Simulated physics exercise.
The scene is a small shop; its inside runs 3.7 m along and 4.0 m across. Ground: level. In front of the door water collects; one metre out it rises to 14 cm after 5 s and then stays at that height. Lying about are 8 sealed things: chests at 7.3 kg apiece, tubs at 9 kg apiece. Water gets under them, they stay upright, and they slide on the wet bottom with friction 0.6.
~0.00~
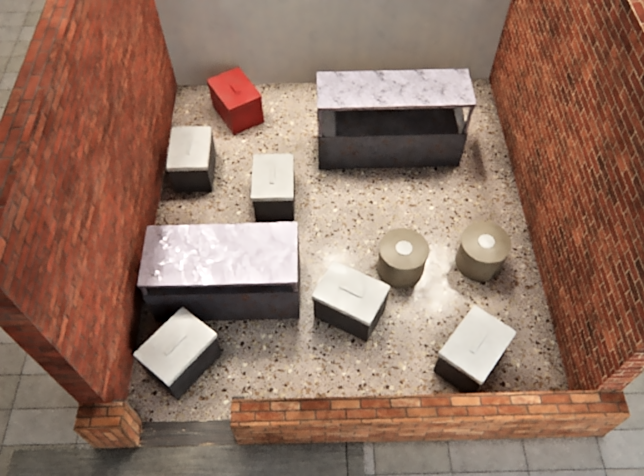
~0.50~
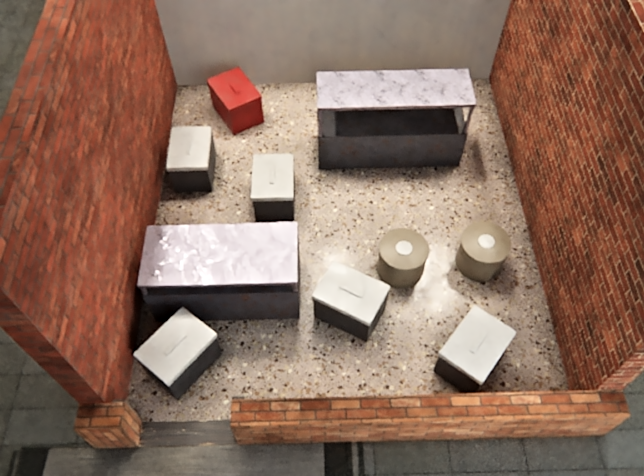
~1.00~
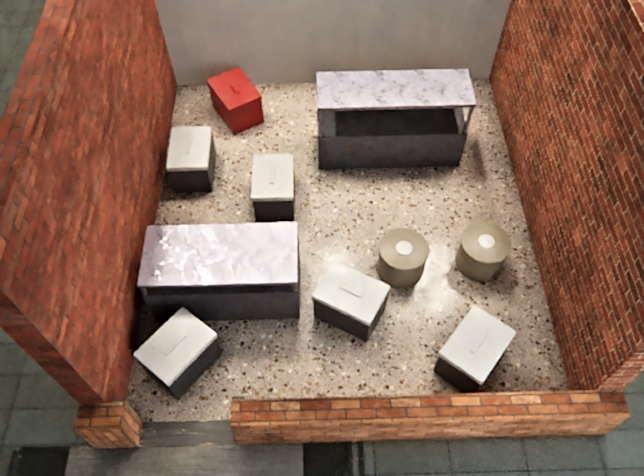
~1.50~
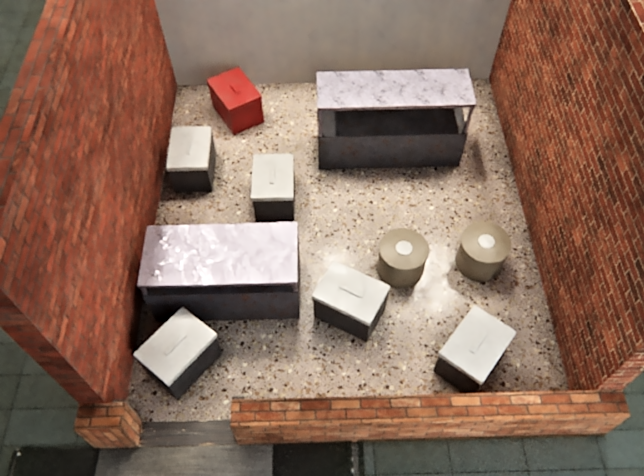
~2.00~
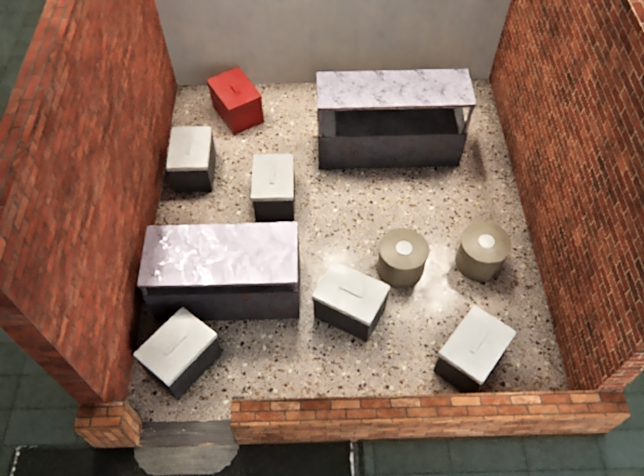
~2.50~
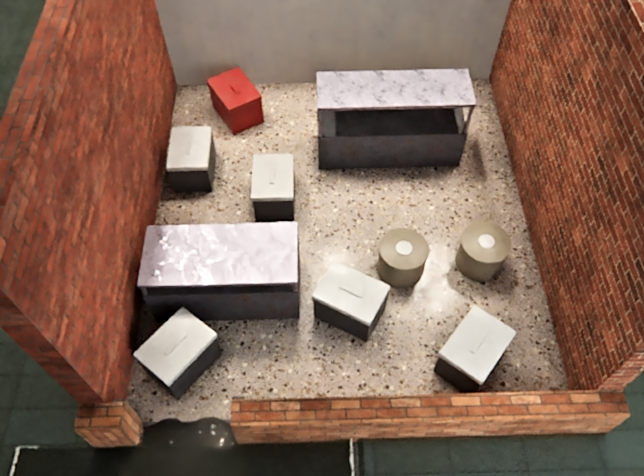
Dark water gathered on the ground outside a small brick-walled shop and crept just into the doorway, while the red chest, pale-topped chests, round tubs and two counters inside all stayed still.
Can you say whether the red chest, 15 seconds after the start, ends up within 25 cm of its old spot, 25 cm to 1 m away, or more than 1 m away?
It ends up within 25 cm of its old spot.
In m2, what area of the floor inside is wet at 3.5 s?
Roughly 0.5 m2.
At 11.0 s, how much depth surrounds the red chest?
Depth approx. 1 cm.
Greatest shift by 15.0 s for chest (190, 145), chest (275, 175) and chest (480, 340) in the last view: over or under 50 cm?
Well, in sequence it's smaller, smaller, farther.
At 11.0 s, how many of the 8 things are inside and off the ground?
I get 2.
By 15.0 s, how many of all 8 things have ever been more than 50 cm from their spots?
I get 2.
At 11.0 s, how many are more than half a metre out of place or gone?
Answer: 1.
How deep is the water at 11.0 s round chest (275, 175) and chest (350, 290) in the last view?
First about 2 cm, second about 4 cm.
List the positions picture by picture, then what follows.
The red chest at (234, 88) rests on the ground; 0.0 m2 under water; 0 of 8 have shifted, in the first frame.
The red chest at (234, 88), on the bottom; water covers 0.0 m2; 0 of 8 have shifted, in the second frame.
The red chest at (234, 88), on the bottom; 0.0 m2 under water; 0 of 8 have shifted, in the third frame.
The red chest at (234, 88), on the bottom; 0.0 m2 under water; 0 of 8 have shifted, in the fourth frame.
The red chest at (234, 88), on the bottom; 0.0 m2 under water; 0 of 8 have shifted, in the fifth frame.
The red chest at (234, 88) rests on the ground; water covers 0.0 m2; 0 of 8 have shifted, in the sixth frame.
After 3.5 s the red chest is near (234, 88), 0.0 m from its start, aground; 0 afloat.
After 6.8 s the red chest is near (234, 88), 0.0 m from its start, aground; 1 afloat.
After 11.0 s the red chest is near (234, 88), 0.0 m from its start, aground; 2 afloat.
After 15.0 s the red chest is near (234, 88), 0.0 m from its start, aground; 2 afloat.
